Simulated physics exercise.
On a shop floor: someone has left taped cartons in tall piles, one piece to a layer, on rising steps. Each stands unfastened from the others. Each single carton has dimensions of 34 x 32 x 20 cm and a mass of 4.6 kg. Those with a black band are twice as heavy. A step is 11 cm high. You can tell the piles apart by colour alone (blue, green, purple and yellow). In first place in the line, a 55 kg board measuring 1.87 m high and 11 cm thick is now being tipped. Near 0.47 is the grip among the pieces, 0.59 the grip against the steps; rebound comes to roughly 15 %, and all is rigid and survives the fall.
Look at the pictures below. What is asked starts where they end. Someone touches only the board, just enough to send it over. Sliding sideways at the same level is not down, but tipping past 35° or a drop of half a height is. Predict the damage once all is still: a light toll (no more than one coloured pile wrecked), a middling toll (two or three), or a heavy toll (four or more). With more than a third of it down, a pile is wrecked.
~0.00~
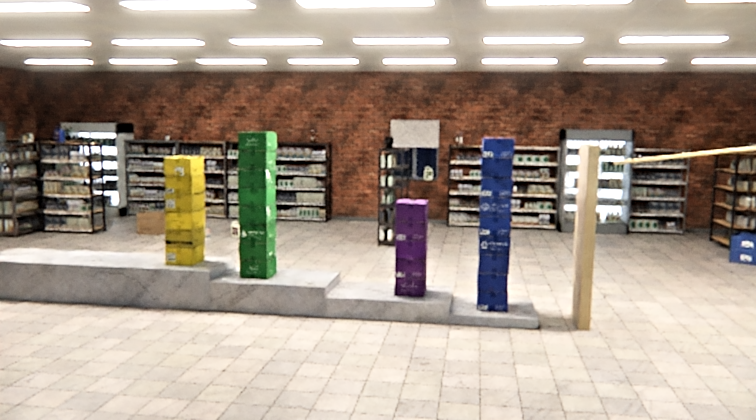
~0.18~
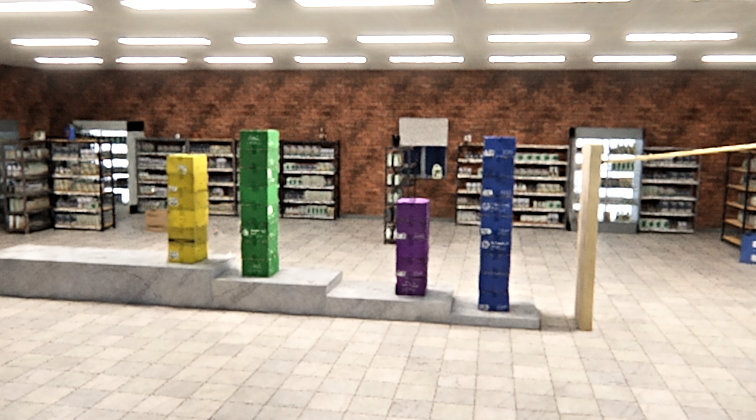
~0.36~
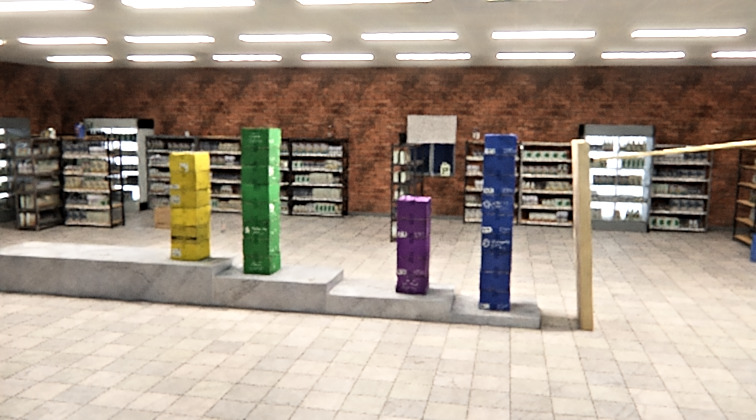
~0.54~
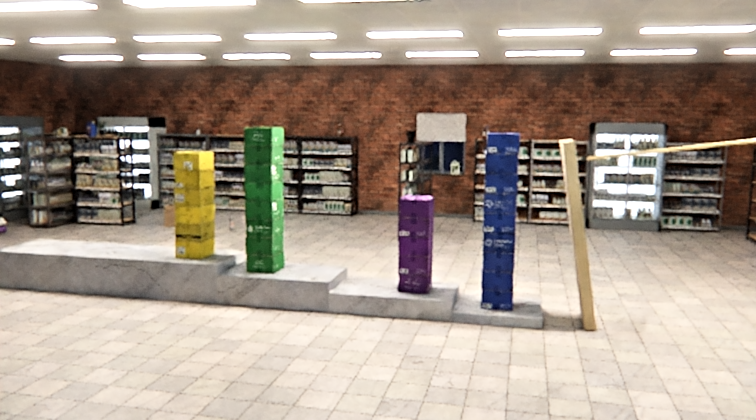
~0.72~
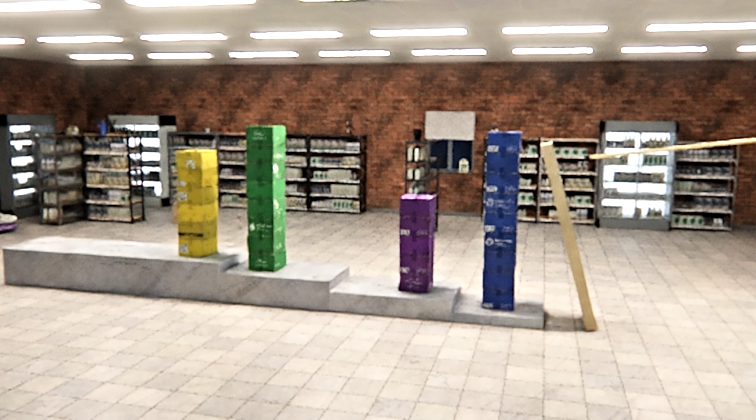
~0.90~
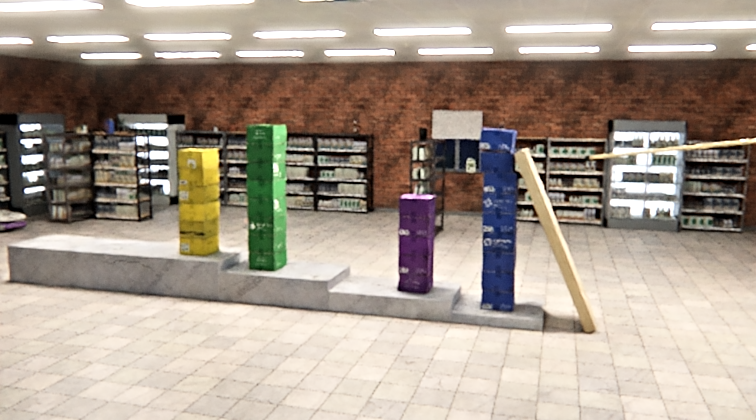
A middling toll.
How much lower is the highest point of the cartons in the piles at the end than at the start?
Around 0 centimetres.
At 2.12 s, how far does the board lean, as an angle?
Around 65 degrees.
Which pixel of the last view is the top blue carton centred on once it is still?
Around (282, 222).
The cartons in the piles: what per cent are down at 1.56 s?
30 %.
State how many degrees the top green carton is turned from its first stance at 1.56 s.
Some 0 degrees.
Around 1.22 s, board 34° from upright; none of the 28 cartons down, 9 disturbed; top blue carton tipped 12°.
Around 1.56 s, board 50° from upright; 9 of the 28 cartons down; top blue carton tipped 35°, 24 cm lower; top purple carton tipped 7°.
Around 1.82 s, board 63° from upright; 14 of the 28 cartons down; top blue carton tipped 37°, 52 cm lower; top purple carton tipped 33°, 24 cm lower.
Around 2.12 s, board 64° from upright; 13 of the 28 cartons down; top purple carton on its side; top blue carton on its side.
Finally (4.3 s), board 64° from upright; 13 of the 28 cartons down; top purple carton on its side; top blue carton tipped 71°, 96 cm lower. Wrecked, blue and purple. Seen by the last camera, middles, top purple carton near (286, 255), top blue carton near (282, 222).
